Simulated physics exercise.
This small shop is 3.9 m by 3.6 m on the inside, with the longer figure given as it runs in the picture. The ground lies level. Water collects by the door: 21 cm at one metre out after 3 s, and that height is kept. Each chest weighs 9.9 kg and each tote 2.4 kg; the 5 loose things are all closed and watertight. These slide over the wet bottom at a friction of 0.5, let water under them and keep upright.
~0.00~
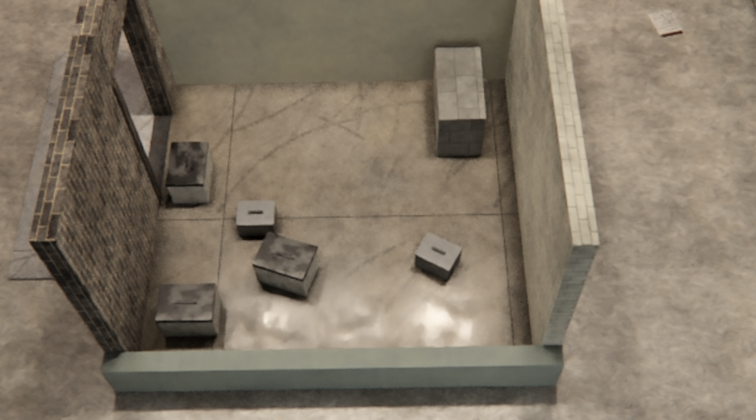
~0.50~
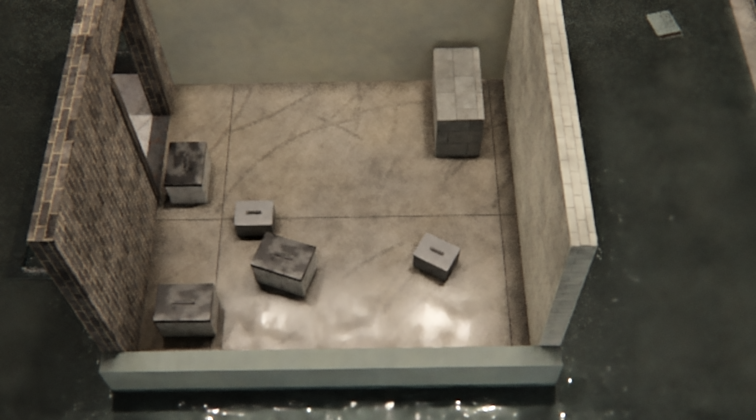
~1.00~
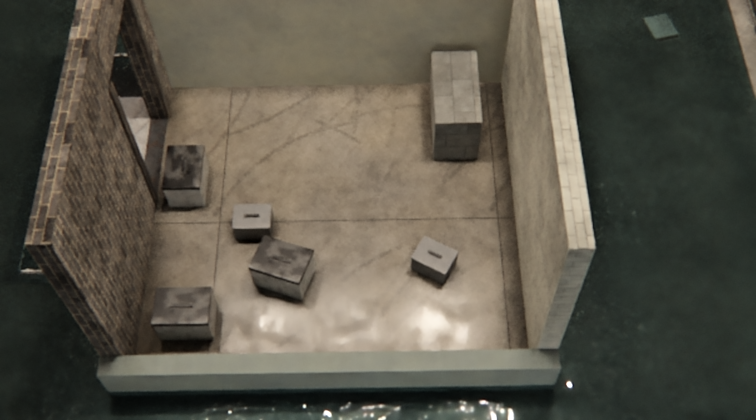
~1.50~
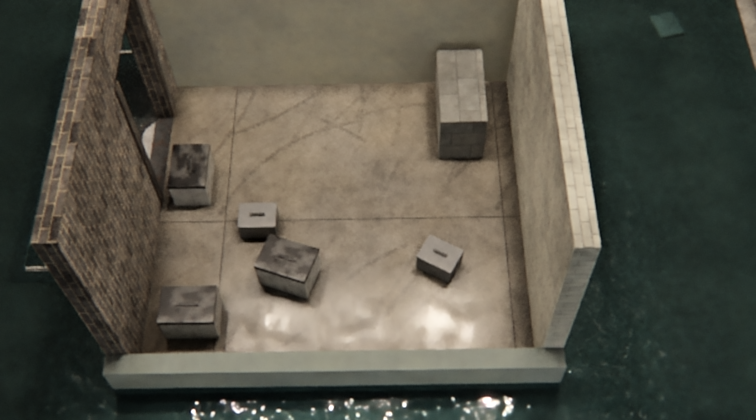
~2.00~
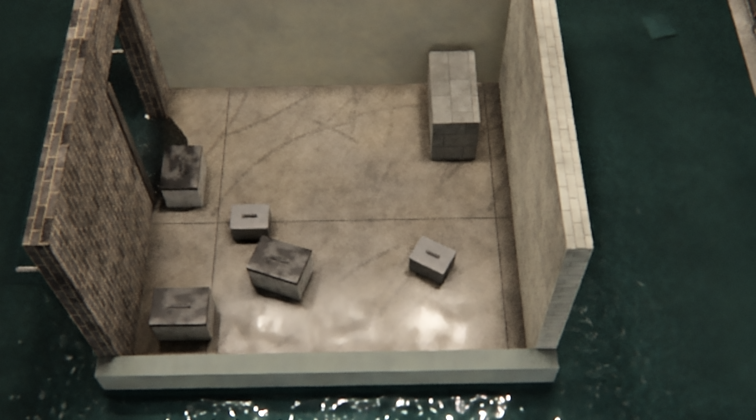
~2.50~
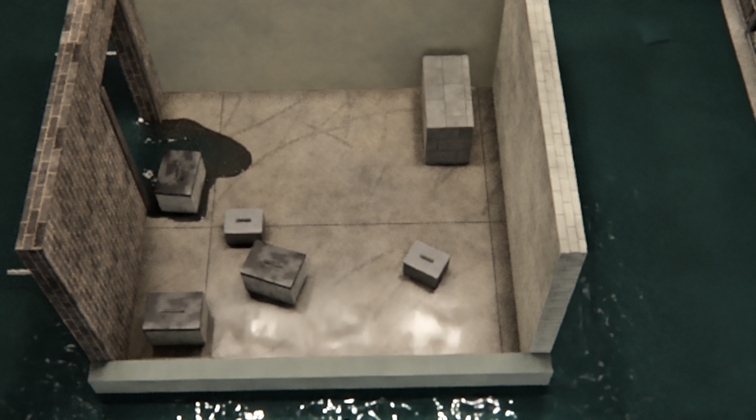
In the video, dark water covers the ground around a roofless, walled room holding several gray boxes, then enters through the doorway at left and spreads in a small pool across the floor, while the boxes stay practically still.
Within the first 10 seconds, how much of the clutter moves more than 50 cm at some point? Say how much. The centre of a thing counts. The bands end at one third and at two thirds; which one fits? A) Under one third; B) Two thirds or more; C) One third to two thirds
Option C: One third to two thirds.
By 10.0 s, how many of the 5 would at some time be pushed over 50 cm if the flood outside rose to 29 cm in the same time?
You'd get 5 in that case.
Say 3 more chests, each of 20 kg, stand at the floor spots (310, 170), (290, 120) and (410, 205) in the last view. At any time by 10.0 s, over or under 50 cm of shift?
In order: Farther; farther; farther.
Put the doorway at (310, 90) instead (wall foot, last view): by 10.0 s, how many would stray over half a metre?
That gives 4 of them.
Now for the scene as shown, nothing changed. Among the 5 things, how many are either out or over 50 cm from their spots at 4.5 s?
By that point, 1.
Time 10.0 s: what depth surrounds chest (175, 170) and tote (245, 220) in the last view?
About 6 and 5 cm.
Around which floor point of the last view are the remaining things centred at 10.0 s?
Near (242, 283).
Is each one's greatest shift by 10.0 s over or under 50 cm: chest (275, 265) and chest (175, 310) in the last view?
Taking them in order, the first is below the mark and the second is below the mark.
After 3.5 s 1 of 5 are over 50 cm from their spots; 0 afloat.
After 4.5 s 1 of 5 are over 50 cm from their spots; 0 afloat.
After 7.0 s 2 of 5 are over 50 cm from their spots; 2 afloat.
After 10.0 s 2 of 5 are over 50 cm from their spots, and 2 have been at some point; 5 afloat.
